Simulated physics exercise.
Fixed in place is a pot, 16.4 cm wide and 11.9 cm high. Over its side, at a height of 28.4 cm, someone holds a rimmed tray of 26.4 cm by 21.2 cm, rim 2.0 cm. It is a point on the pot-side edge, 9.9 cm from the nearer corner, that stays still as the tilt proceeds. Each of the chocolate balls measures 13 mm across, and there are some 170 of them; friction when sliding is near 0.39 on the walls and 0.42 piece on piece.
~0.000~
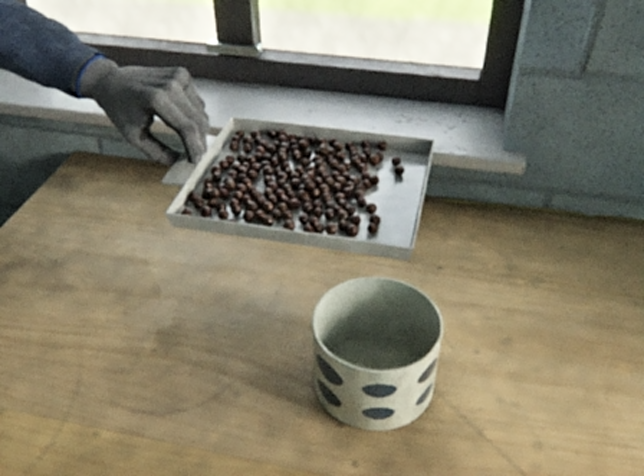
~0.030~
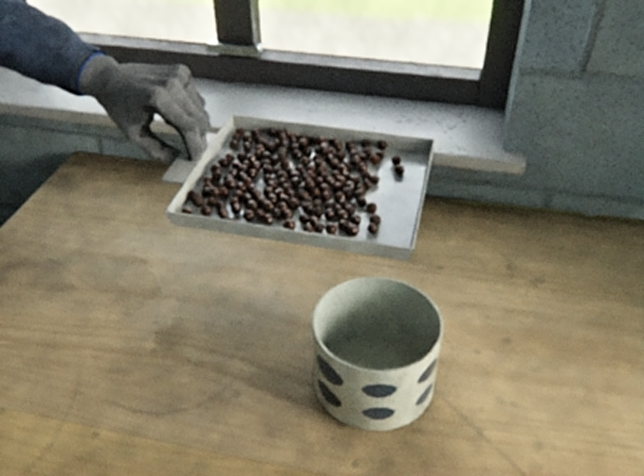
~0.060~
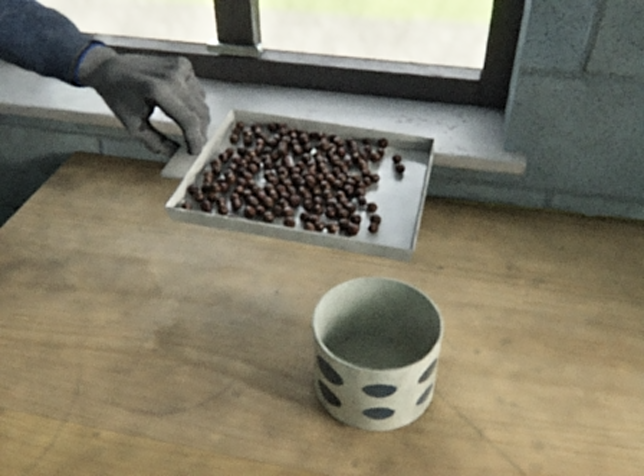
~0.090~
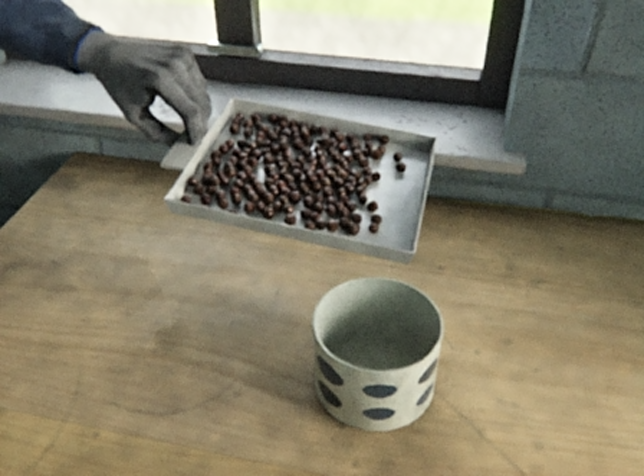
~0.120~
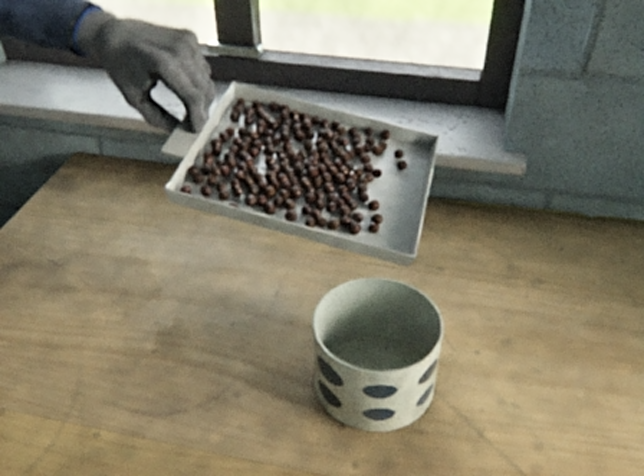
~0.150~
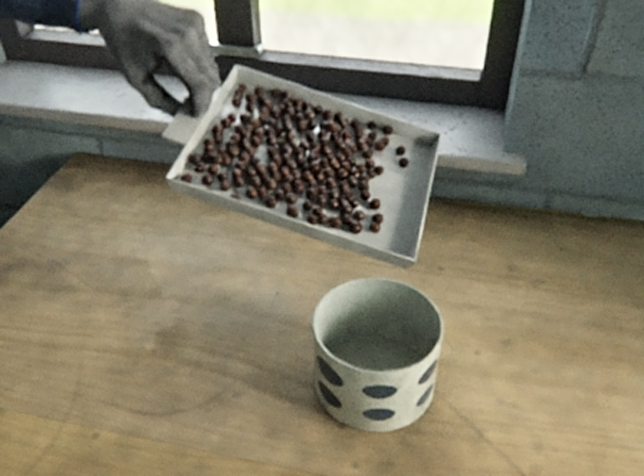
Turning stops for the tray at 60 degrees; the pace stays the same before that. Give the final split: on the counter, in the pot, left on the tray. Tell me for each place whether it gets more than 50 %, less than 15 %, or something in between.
Counter: The greater amount; pot: A minor amount; tray: A sizeable amount.
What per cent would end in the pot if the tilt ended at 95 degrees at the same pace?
It would land at about 15 percent.
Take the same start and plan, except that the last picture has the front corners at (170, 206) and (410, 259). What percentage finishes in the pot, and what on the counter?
Split: Pot = 5, counter = 25.
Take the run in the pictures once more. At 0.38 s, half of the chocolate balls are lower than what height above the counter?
Roughly 36 cm.
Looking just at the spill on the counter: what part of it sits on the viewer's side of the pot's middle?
Share: Some 80 %.
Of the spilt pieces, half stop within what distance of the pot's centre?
That comes to near 28 cm.
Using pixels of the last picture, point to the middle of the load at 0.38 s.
Somewhere about (364, 157) in the last view.
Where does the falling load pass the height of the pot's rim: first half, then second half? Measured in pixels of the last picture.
Near (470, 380) at first, near (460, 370) afterwards.
After 0.29 s, tilt 41 degrees; the tray holds 100 %, the pot 0 %.
After 0.38 s, tilt 55 degrees; the tray holds 100 %, the pot 0 %.
Then, at 0.61 s, tilt 60 degrees; the tray holds 55 %, the pot 0 %.
In the end, at 2.0 s, counter 65 %, pot 0 %, tray 35 %.
